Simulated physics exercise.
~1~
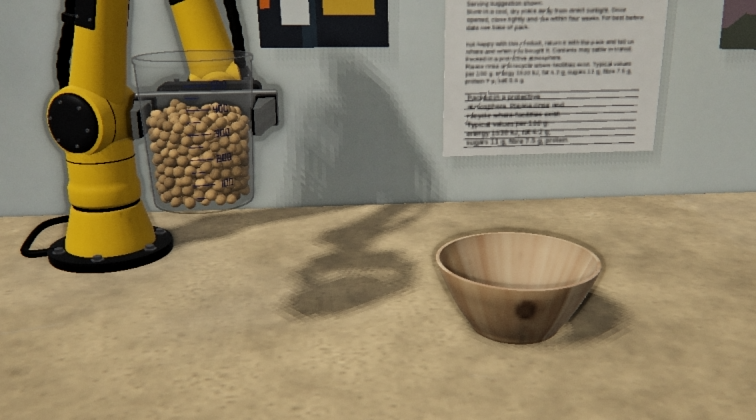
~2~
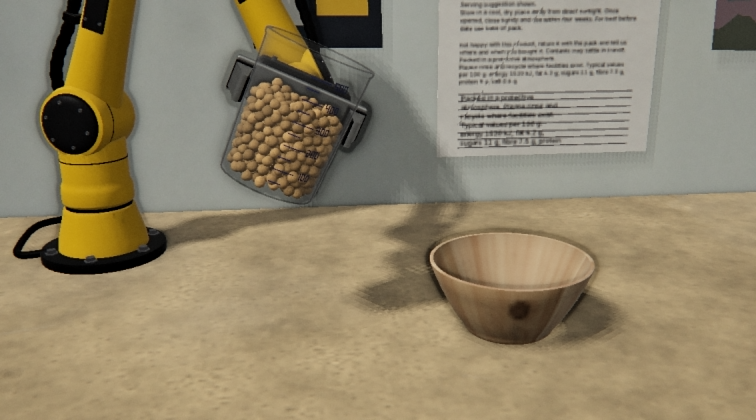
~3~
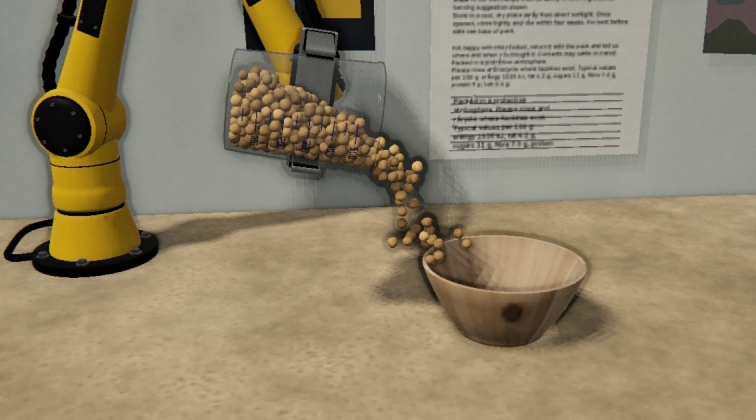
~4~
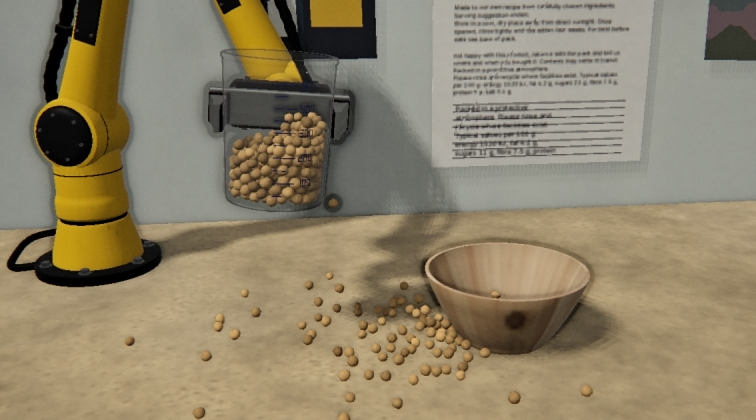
Chickpeas spilled across the table as a yellow robot arm moved a clear tumbler right, tipped it onto its side and poured toward a wooden bowl, then swung it back upright, still partly full, with many left scattered in front of the bowl.
